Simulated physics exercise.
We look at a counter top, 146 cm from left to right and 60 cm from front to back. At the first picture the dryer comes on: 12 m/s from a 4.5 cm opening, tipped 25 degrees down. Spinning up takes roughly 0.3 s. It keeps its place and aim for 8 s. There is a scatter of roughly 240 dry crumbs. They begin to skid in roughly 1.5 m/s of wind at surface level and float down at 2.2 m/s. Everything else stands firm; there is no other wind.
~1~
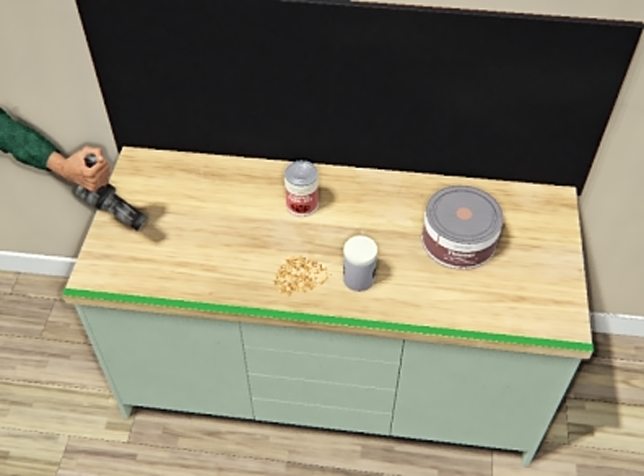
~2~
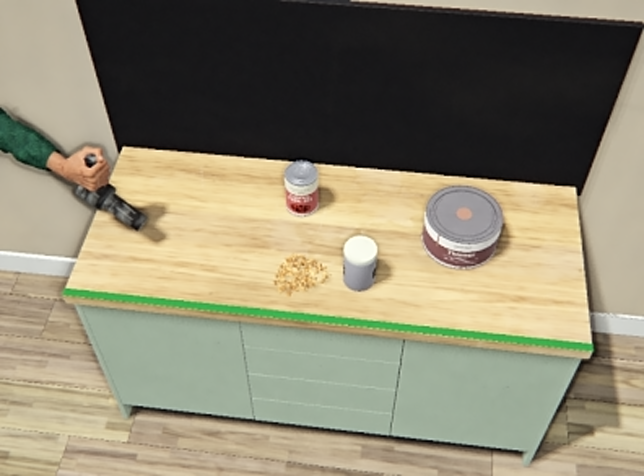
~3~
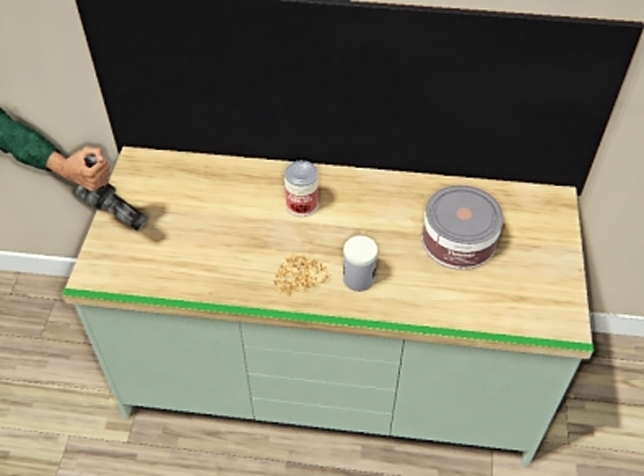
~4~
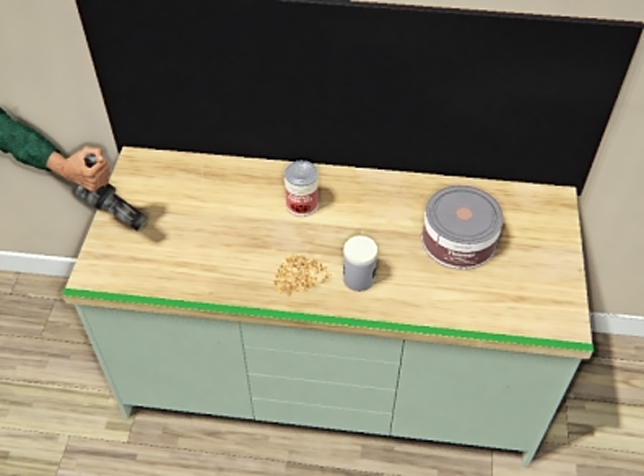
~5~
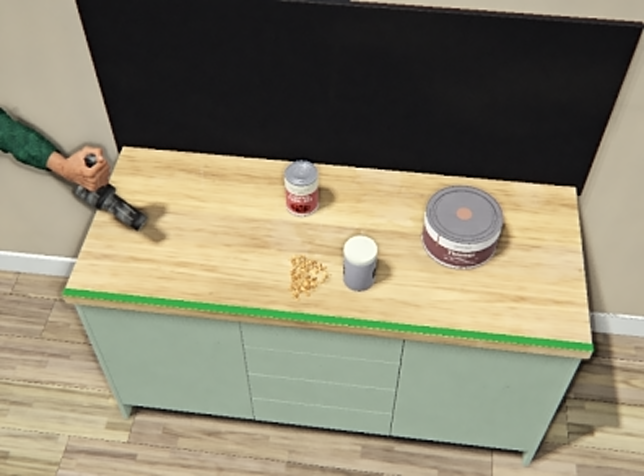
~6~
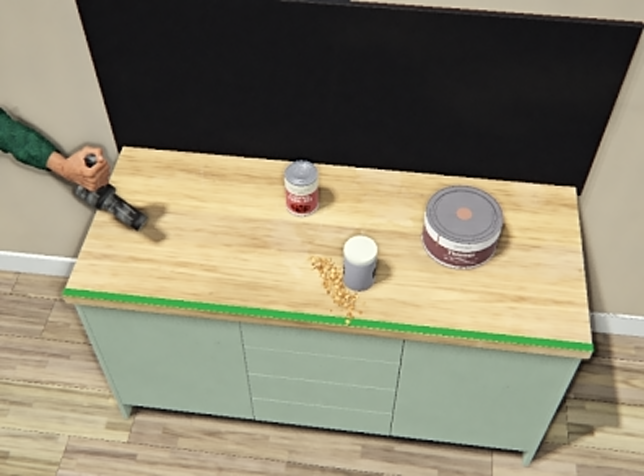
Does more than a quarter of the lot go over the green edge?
As for a quarter going over the green edge: Yes.
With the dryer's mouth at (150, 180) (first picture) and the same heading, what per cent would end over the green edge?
In that case some 100 per cent.
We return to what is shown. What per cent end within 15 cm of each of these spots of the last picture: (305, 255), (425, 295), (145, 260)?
In turn about 0 %, 20 %, 0 %.
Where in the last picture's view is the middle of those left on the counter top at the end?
Around (432, 260).
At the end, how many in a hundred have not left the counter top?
About 40 %.
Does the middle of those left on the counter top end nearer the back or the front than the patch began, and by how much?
Towards the back, some 10 cm.
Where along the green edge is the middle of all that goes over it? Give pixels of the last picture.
Near (508, 343).
Then, 1.2 s after the last picture, 48 % are over the green edge; the middle of those still in play is near (423, 263); 69 % have settled or left.
Then, 2.2 s after the last picture, 48 % are over the green edge; the middle of those still in play is near (431, 259); 77 % have settled or left.
Then, 4.1 s after the last picture, 48 % are over the green edge; the middle of those still in play is near (431, 259); 80 % have settled or left.
Then, 7.7 s after the last picture, at the end, 48 % are over the green edge; the middle of those still in play is near (432, 260).
